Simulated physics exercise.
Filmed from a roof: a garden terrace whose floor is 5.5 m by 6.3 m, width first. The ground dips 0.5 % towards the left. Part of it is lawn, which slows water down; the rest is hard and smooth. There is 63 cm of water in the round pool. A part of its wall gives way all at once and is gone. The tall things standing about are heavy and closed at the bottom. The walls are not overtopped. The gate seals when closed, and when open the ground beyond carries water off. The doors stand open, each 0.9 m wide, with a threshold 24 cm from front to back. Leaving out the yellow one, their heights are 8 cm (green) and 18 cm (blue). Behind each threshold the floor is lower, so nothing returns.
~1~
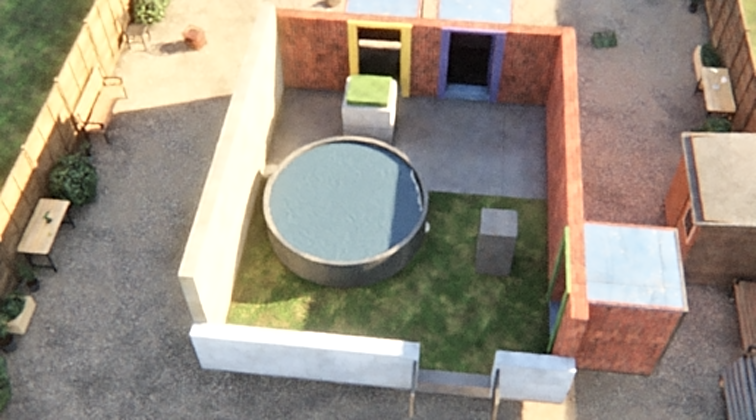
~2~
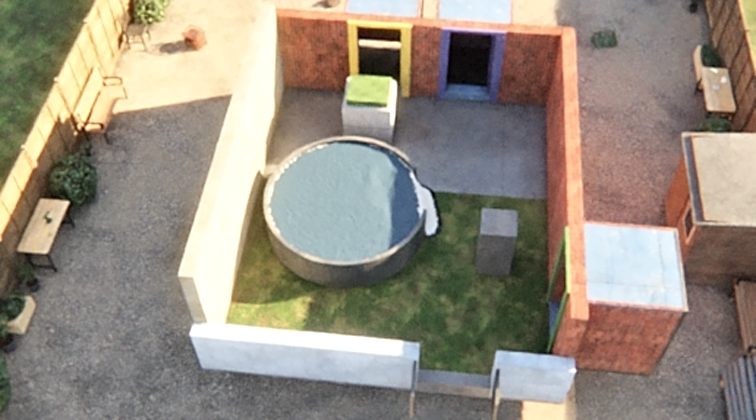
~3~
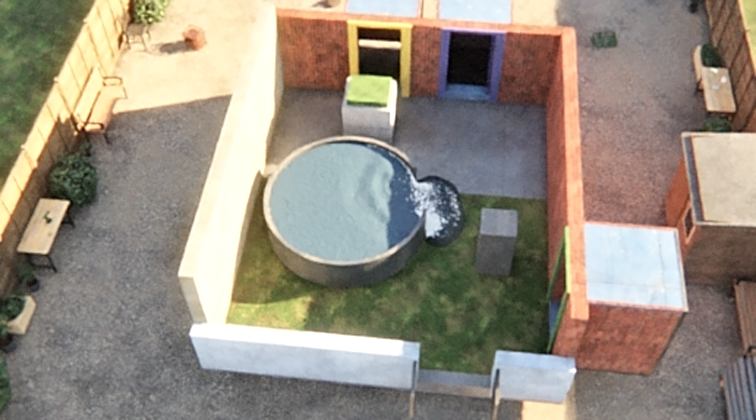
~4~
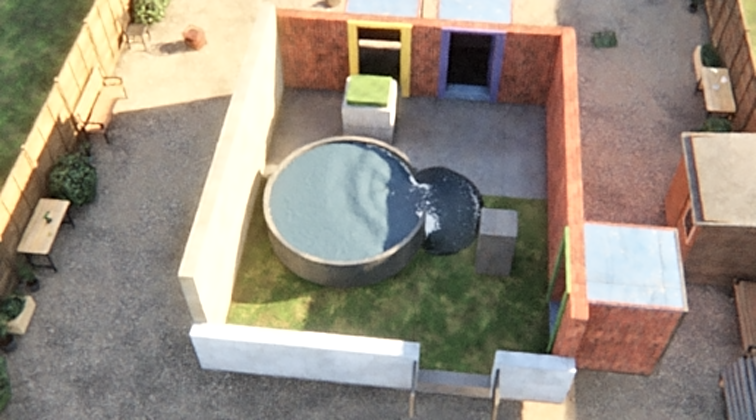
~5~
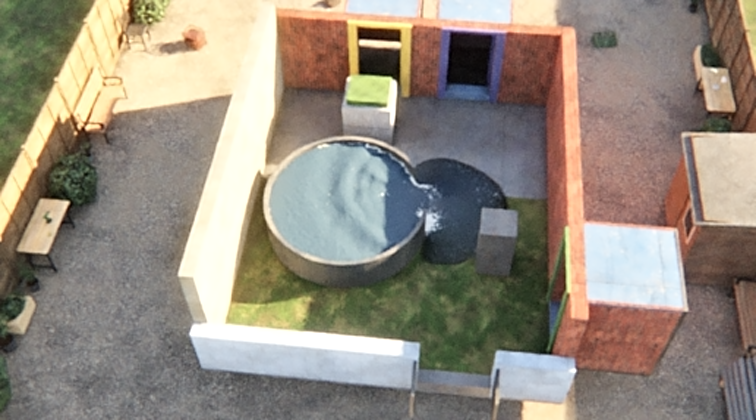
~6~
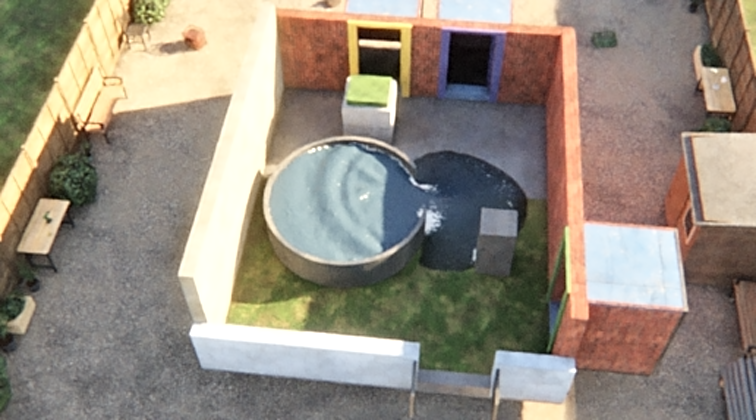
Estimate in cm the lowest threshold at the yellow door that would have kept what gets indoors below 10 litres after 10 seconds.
Some 11 cm above the ground.
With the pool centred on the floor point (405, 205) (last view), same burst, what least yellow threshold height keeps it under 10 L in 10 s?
Some 17 cm.
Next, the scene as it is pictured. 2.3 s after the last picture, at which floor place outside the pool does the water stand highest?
At about (543, 117).
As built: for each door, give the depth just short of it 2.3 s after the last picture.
Depths in cm: Yellow 0, green 7, blue 16.
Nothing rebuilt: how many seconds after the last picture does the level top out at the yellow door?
At about 6.5 s.
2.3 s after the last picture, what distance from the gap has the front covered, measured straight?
Roughly 3.8 m.
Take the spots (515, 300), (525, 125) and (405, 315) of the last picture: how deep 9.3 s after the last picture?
In that order: 7, 14 and 7 cm.
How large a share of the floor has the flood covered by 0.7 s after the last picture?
About 30 per cent.
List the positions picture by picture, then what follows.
The round pool at (346, 200) is whole and still, 63 cm deep; the yellow door at (380, 57) is dry, in the first picture.
The front is at (429, 192), 0.3 m from the gap at (422, 204); 0.2 m2 of floor is wet, 63 cm left at the back, in the second picture.
The gap is at (422, 205), the front 0.7 m out at (462, 217); the back of the round pool holds 63 cm, in the third picture.
Water pours out at (422, 206) and has run 1.1 m, to a hidden place; about 8 cm deep outside, 63 cm at the back, in the fourth picture.
The gap is at (422, 206), the front 1.5 m out at (502, 200); the back of the round pool holds 63 cm, in the fifth picture.
The gap is at (422, 205), the front 1.9 m out at (521, 194); the back of the round pool holds 63 cm; 2.1 m in a straight line remain to the yellow door at (380, 57), in the sixth picture.
Then, 0.7 s after the last picture water covers 30 % of the floor, deepest (34 cm) near (427, 212); it has not reached the yellow door.
Then, 2.3 s after the last picture water covers 45 % of the floor, deepest (34 cm) near (543, 117); it has not reached the yellow door.
Then, 9.3 s after the last picture water covers 100 % of the floor, deepest (16 cm) near (268, 156); 9 cm at the yellow door, 66 litres in over its 5 cm threshold.
At the yellow door as built, the water peaked near 12 cm, 6.5 s after the last picture.
Run again over the same 10 s with other heights there, 14 litres in over 10 cm, 2 litres over 13.5 cm. The limit of 10 litres is kept from about 11 cm up.
